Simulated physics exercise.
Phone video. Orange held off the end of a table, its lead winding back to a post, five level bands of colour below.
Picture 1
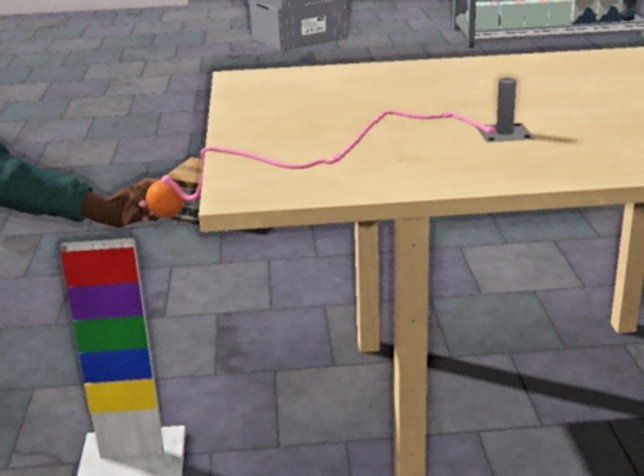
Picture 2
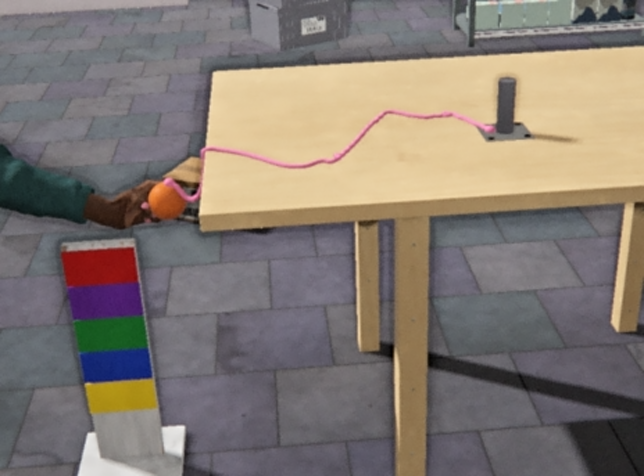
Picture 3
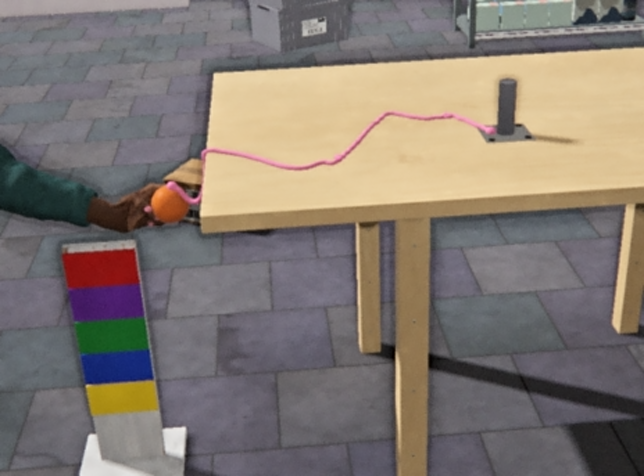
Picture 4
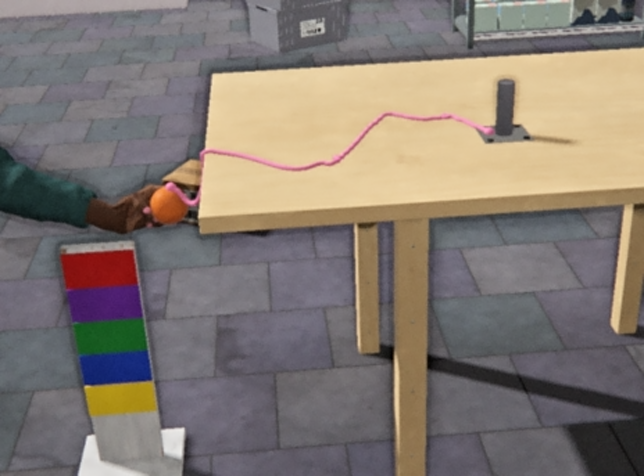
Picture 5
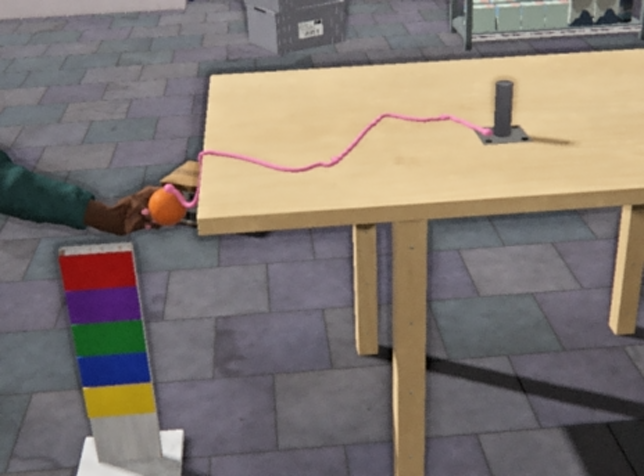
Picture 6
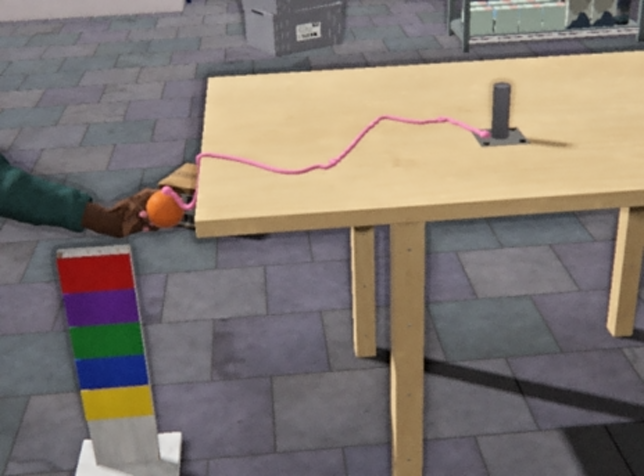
Almost nothing moves except the phone camera, which drifts very slightly as it looks down at a pale wooden table on a grey tiled floor. A dark-sleeved arm at left holds an orange ball just off the table's left end, its pink cord winding across the top to a dark post, above a stand banded red, purple, green, blue and yellow. The hand, ball and cord stay practically still throughout.
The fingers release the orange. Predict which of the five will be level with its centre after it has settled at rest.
I predict yellow.
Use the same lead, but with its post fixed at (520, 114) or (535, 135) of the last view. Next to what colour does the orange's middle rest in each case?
First try: Blue; second try: Blue.
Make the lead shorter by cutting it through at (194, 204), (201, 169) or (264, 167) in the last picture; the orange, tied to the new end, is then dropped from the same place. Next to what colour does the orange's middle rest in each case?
Each try in turn: Blue; green; red.
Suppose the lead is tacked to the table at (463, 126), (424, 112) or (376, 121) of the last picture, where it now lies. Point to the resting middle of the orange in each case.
It comes to rest around (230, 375), (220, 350) and (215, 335) respectively.
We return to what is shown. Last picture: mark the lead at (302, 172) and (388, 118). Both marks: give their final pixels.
About (207, 204), and the other about (330, 141).
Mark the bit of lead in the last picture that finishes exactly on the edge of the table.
It sits at about (339, 159).
Soon after, orange near (194, 396); level with yellow.
Then, orange near (253, 379); level with yellow.
Further on, orange near (214, 388); level with yellow.
At rest, orange near (232, 388); level with yellow. At yellow.
